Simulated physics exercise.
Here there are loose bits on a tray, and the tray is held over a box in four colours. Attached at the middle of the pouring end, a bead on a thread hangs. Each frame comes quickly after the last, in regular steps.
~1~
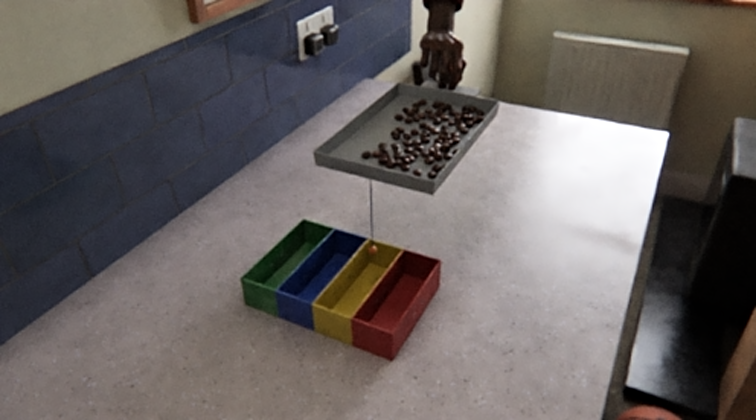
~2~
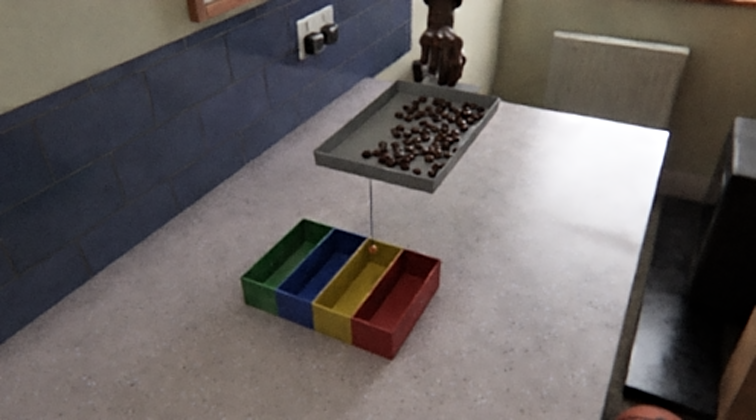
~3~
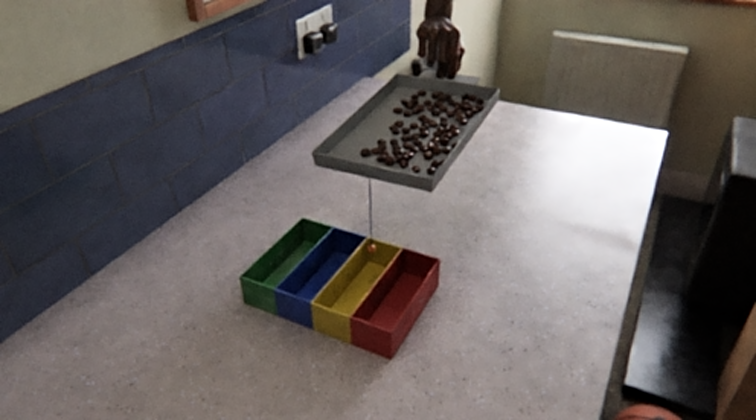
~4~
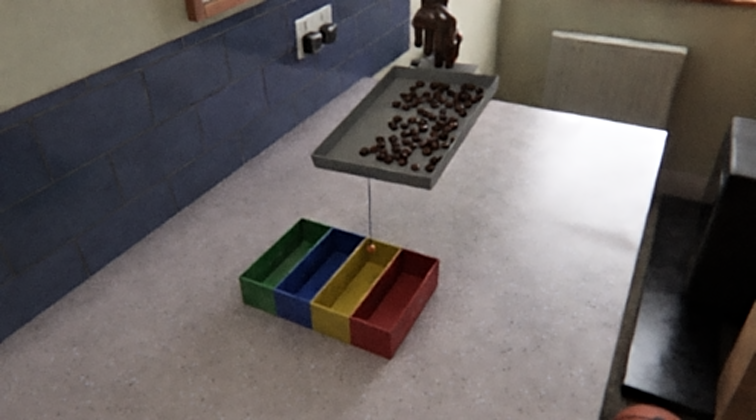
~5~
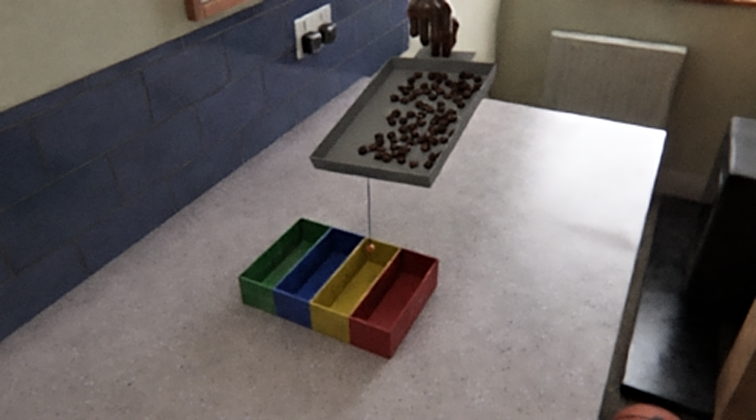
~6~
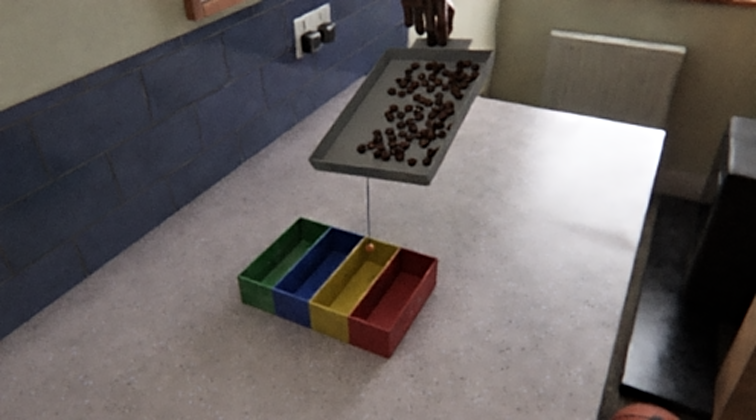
On a kitchen counter, a dark mechanical hand steadily raised the far end of a grey tray of small dark pieces, tilting it toward a box with green, blue, yellow and red sections.
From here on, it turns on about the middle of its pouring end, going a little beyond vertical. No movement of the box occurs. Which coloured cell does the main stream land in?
The main stream lands in the blue cell.
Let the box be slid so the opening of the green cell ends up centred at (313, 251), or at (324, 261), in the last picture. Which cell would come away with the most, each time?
Taking the two placings in order, you'd get the cell in green and then green.
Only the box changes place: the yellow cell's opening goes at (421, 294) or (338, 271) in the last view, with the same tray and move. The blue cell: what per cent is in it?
Around 0 and then 70 per cent.
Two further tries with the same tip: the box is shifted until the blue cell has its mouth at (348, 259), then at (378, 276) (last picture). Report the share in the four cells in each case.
You'd get 100 per cent first and 30 per cent second.
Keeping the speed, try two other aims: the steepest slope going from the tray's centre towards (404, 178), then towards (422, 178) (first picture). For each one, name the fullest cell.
Try 1 - the red one / try 2 - the red cell.
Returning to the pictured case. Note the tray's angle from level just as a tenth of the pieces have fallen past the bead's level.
Near 80 degrees.
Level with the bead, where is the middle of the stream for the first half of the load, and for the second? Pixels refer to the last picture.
Earlier half at (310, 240), later half at (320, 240).
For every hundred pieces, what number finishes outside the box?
Roughly 0 per cent.
Soon, tray tipped steeply; all on the tray.
A while on, tray tipped right over; about half on the tray; about a quarter in the green cell; about a quarter in the blue cell; a stray few in the yellow cell; a small part falling or outside the box.
Towards the end, tray tipped past a quarter turn; about two thirds in the blue cell; about a quarter in the green cell; a small part in the yellow cell.
Finally, tray tipped past a quarter turn; about two thirds in the blue cell; about a quarter in the green cell; a small part in the yellow cell; none in the red cell.
